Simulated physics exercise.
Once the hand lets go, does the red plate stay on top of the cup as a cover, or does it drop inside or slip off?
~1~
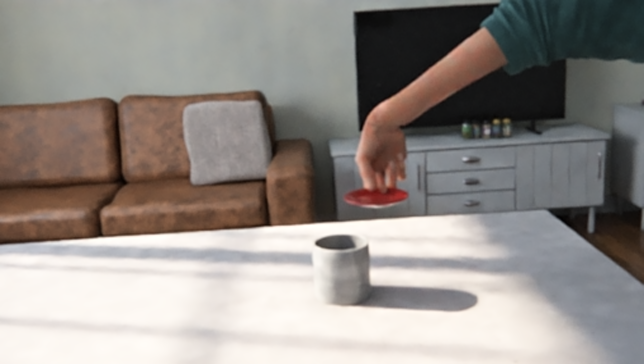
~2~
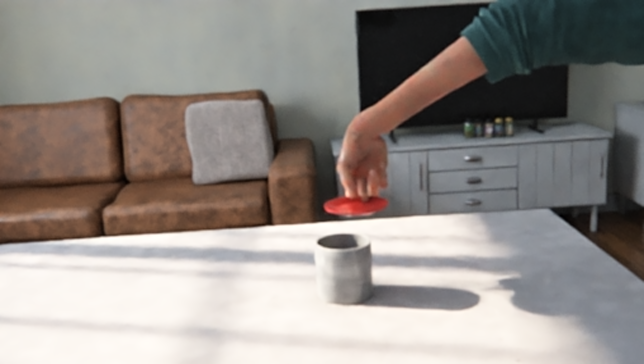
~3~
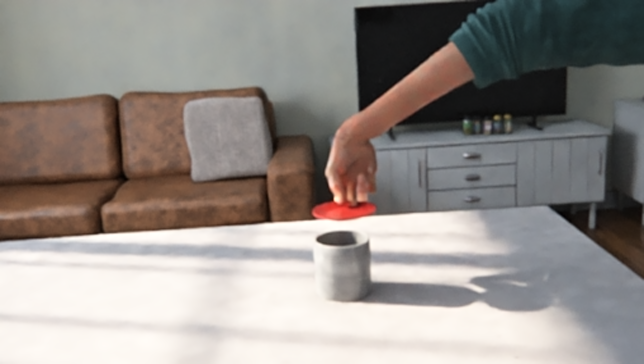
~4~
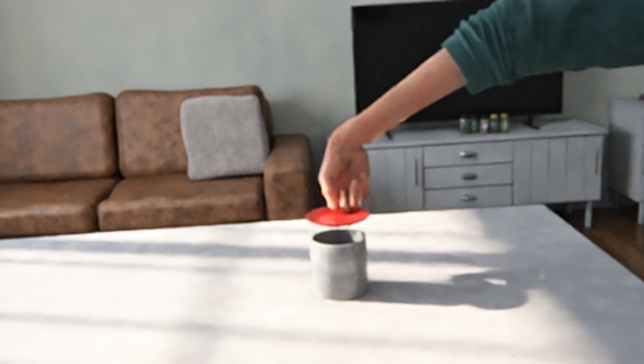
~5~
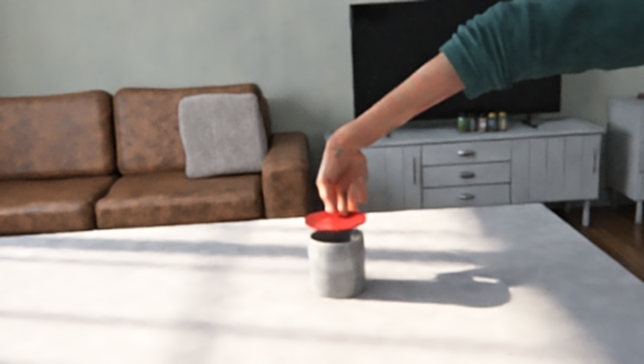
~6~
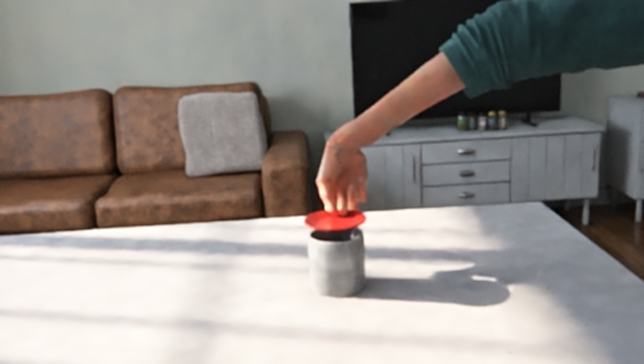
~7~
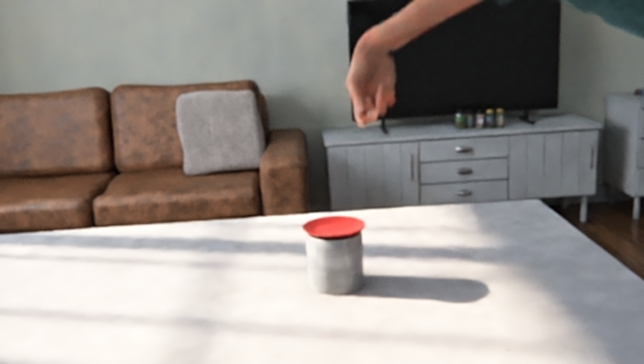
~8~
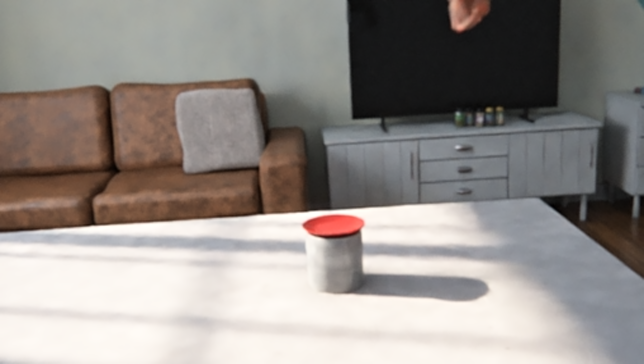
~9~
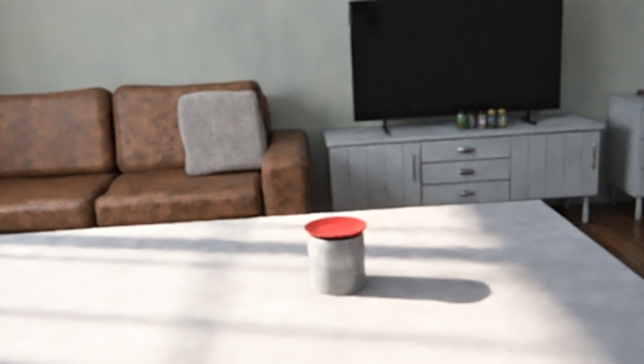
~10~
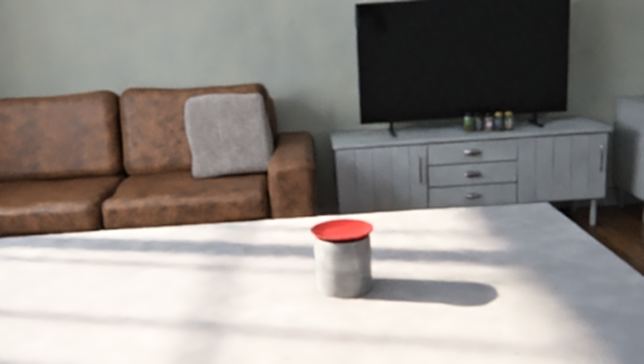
The red plate stays on top and works as a lid, resting on the rim of the grey cup after the hand has gone.
